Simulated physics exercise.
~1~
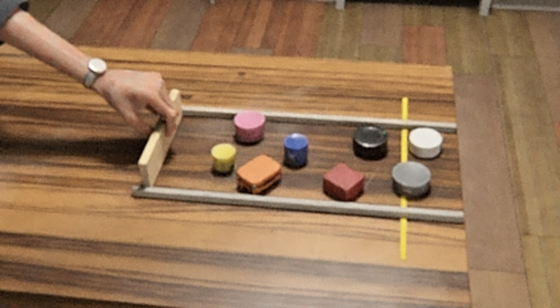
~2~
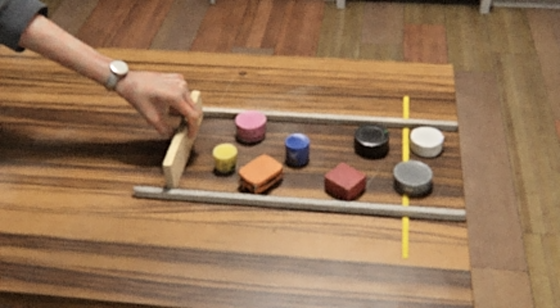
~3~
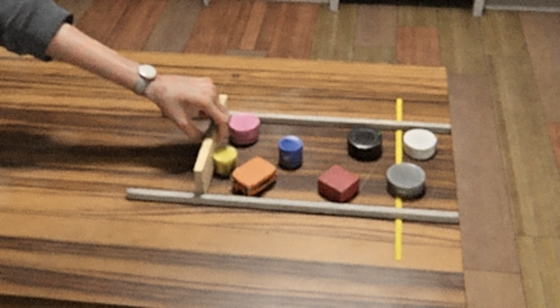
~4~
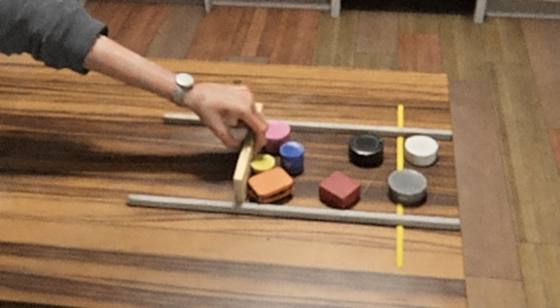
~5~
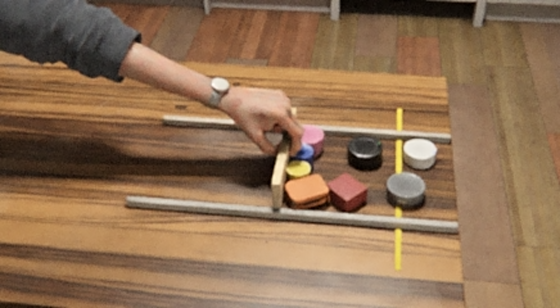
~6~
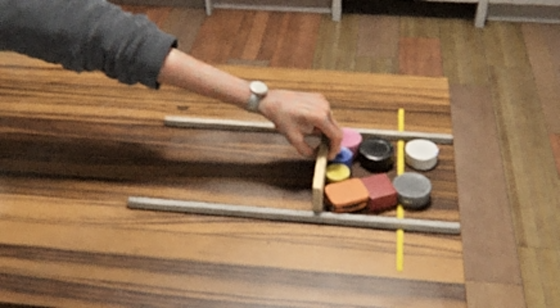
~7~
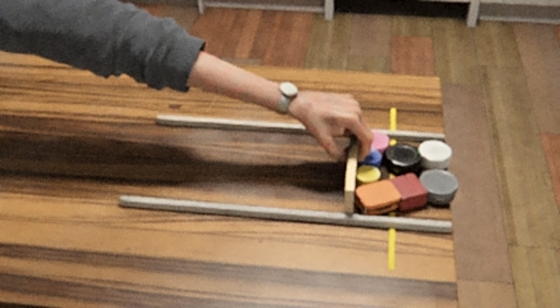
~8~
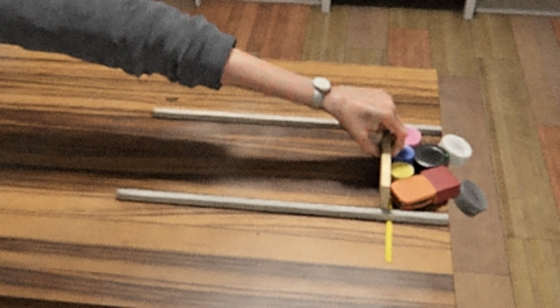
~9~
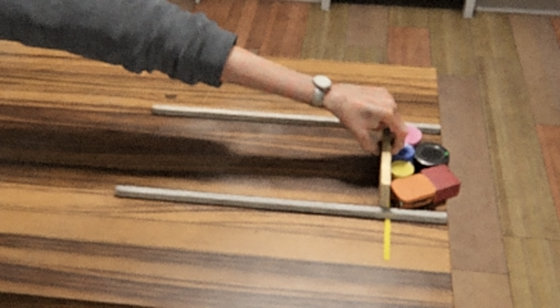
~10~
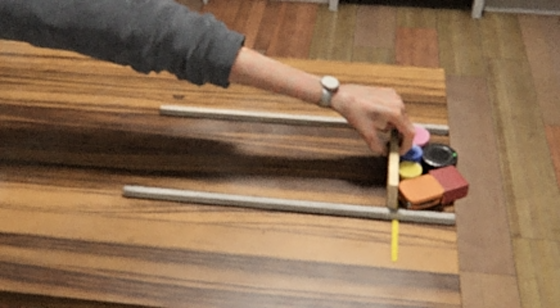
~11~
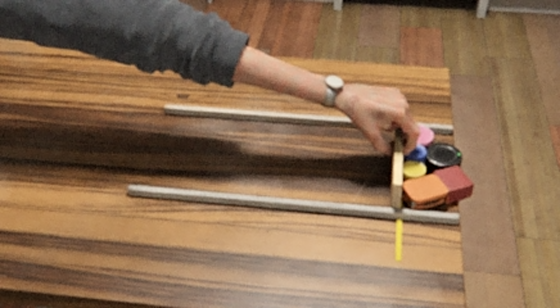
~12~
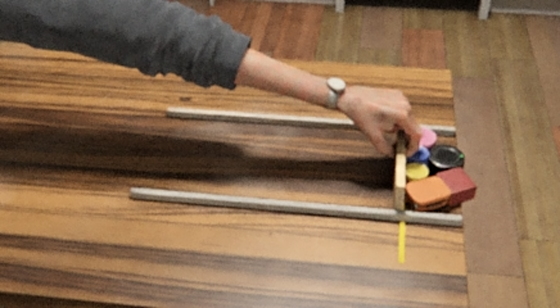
A hand with a wristwatch holds an upright wooden board at the left of a channel between two grey rails on a striped wooden table, seen from above at an angle. Pink, yellow, blue, orange, red and black pieces lie ahead, with a white lid and grey tin near a yellow tape strip at the right. The hand slides the board rightward, gathering the yellow, orange, blue and pink pieces, then the rest. The packed group crosses the tape toward the table's edge. The white lid and grey tin tip off, and the board stops at the tape, leaving the others bunched at the edge, the red one overhanging.
